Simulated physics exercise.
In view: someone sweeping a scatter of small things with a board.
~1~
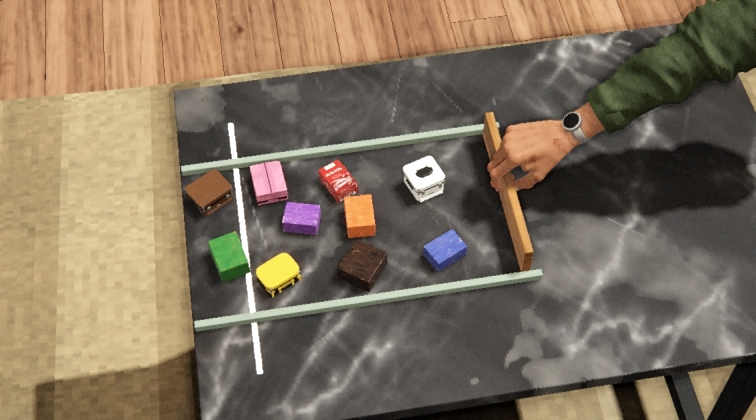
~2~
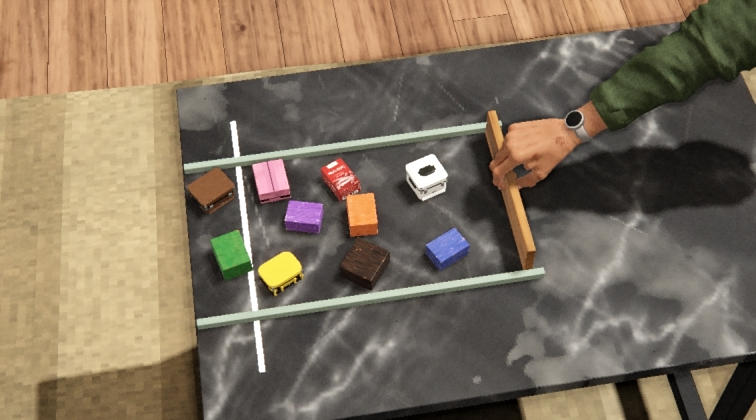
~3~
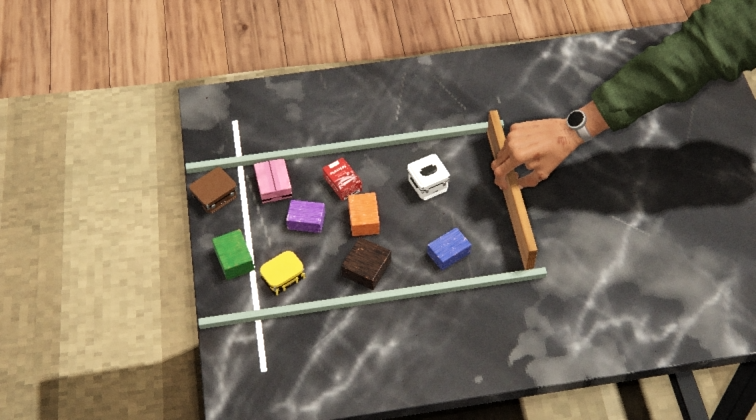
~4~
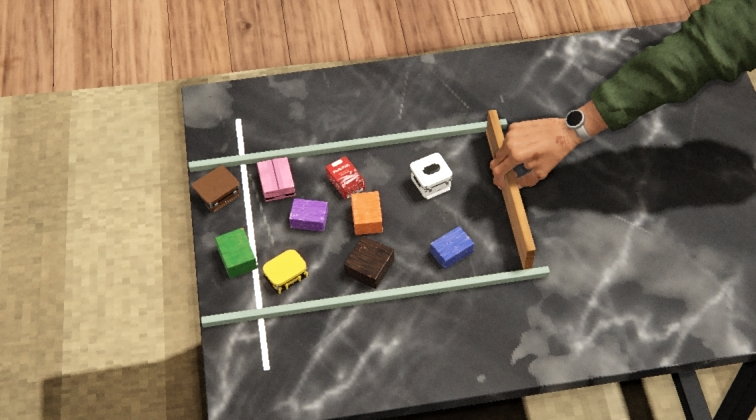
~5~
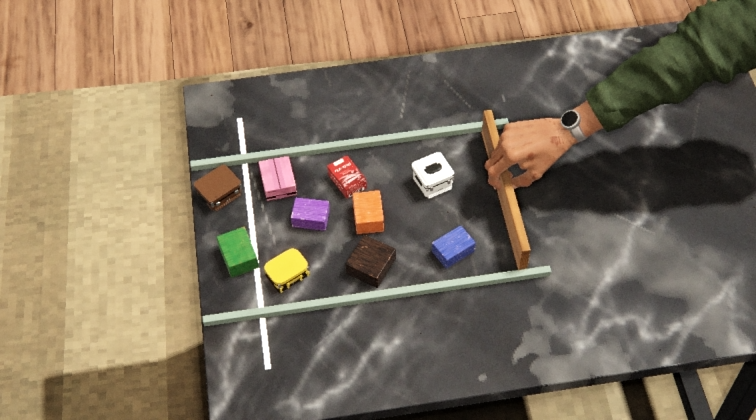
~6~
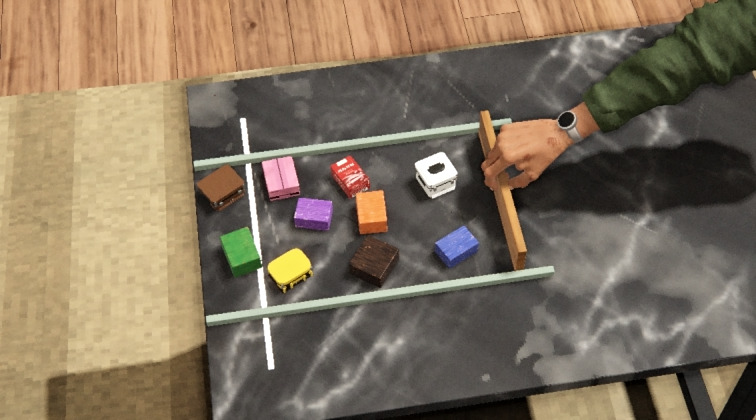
Hand holding a wooden board upright beside scattered colourful little blocks and cases on dark marble, barely shifting it left.
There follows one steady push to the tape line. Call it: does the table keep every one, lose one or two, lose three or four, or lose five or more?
It loses three or four.
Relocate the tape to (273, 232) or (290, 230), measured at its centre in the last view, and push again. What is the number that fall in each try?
Tallies: 2, 1.
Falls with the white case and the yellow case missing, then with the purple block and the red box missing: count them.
In order, the numbers are 1 and 2.
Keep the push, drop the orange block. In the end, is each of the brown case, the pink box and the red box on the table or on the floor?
Brown case: Over the edge; pink box: Over the edge; red box: Still there.
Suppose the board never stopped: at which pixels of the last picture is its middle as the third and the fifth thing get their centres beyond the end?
Pixels in order: Roughly (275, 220), roughly (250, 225).
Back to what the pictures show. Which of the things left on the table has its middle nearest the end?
Black block.
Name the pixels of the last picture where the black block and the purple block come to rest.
First: About (210, 295); second: About (210, 229).
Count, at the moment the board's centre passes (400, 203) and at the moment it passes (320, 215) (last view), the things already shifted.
In order, the tallies are 4 and 9.
Early on, none off yet; brown case at rest near (222, 189); green block at rest near (241, 252); yellow case at rest near (290, 270).
A while later, none off yet; brown case at rest near (222, 189); green block at rest near (241, 252); yellow case travelled a little near (271, 274).
Further along, none off yet; brown case leaning well over near (177, 195); green block travelled a little near (227, 255); yellow case travelled well along near (208, 298).
Finally, the number that fall off is three or four; lost, pink box, yellow case, green block and brown case.
